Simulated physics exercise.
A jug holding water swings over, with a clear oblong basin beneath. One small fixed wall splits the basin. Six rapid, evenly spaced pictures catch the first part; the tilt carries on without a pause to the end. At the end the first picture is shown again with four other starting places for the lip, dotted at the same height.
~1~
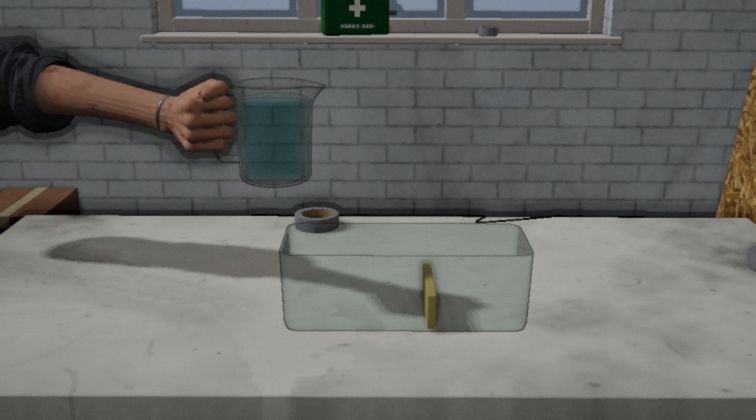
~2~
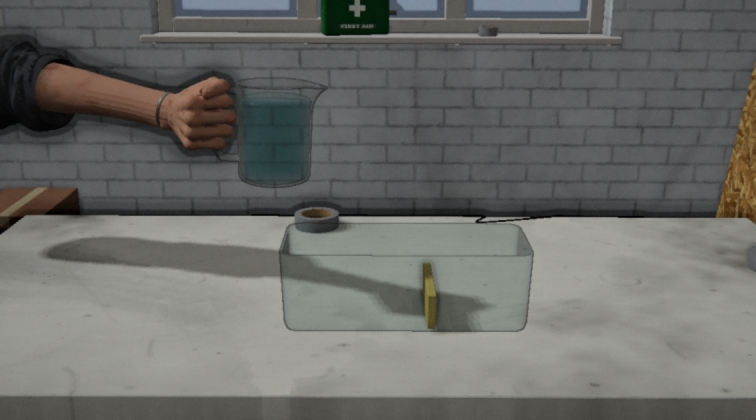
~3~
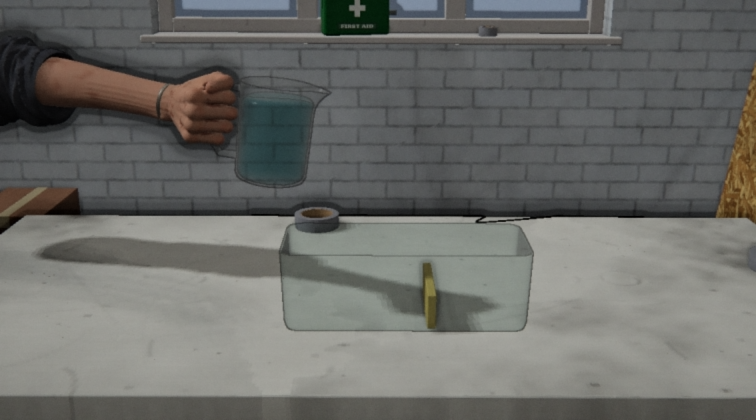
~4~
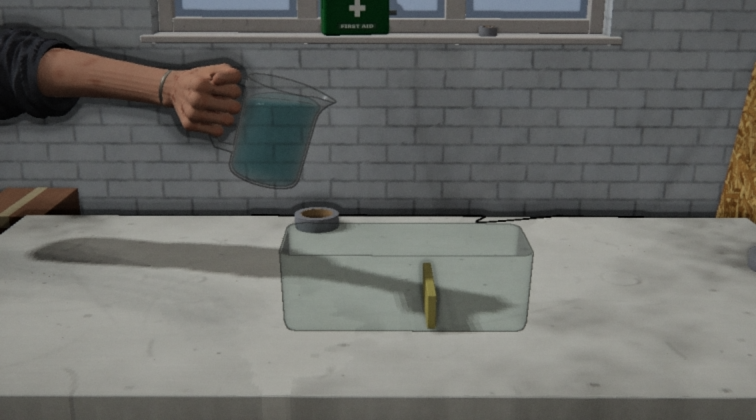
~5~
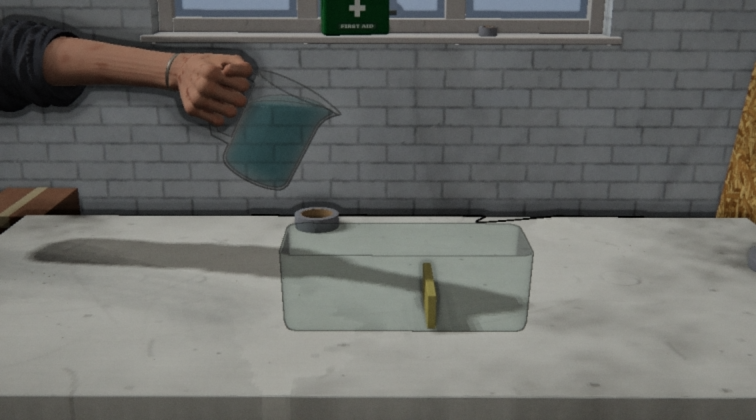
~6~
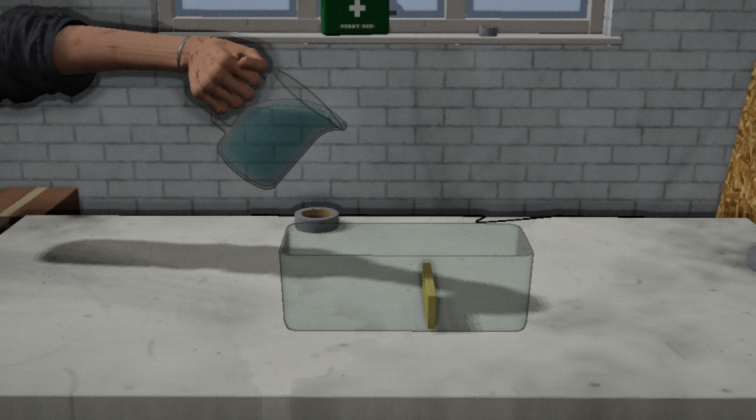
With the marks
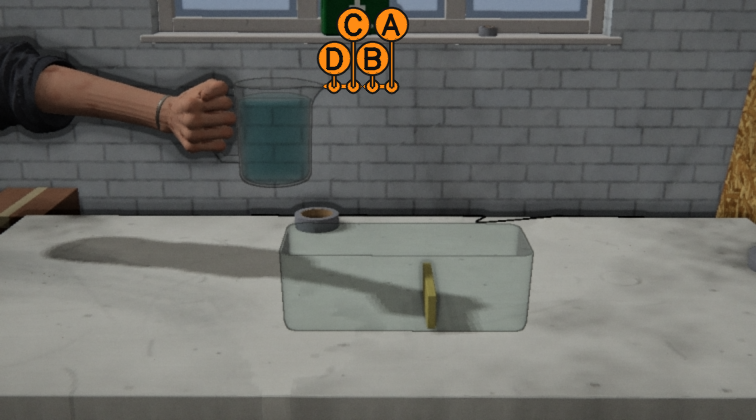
A hand holding a jug of blue-green water above a clear oblong basin, tilting it rightward until the water reaches the lip.
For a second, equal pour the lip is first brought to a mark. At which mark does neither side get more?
Go for A.
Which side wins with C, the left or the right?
More ends on the left.
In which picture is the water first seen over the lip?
In picture 6.
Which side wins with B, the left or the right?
More ends on the left.
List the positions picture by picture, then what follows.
In the first frame, upright, lip at (325, 86); basin from (284, 328) to (526, 329); top of the wall at (429, 278); nothing has left yet.
In the second frame, upright, lip at (326, 87); nothing has left yet.
In the third frame, tipped about 7°, lip at (330, 92); nothing has left yet.
In the fourth frame, tipped about 15°, lip at (335, 101); nothing has left yet.
In the fifth frame, tipped about 26°, lip at (340, 113); nothing has left yet.
In the sixth frame, tipped about 39°, lip at (343, 128); water is over the lip, down to (343, 128).
On the marked copy, A at (391, 86); B at (372, 86); C at (353, 86); D at (334, 86).
If A is chosen, about 51 % ends left of the wall and 46 % right of it; 3 % is lost outside.
If B is chosen, about 72 % ends left of the wall and 18 % right of it; 10 % is lost outside.
If C is chosen, about 87 % ends left of the wall and 5 % right of it; 7 % is lost outside.
If D is chosen, about 89 % ends left of the wall and 8 % right of it; 3 % is lost outside.
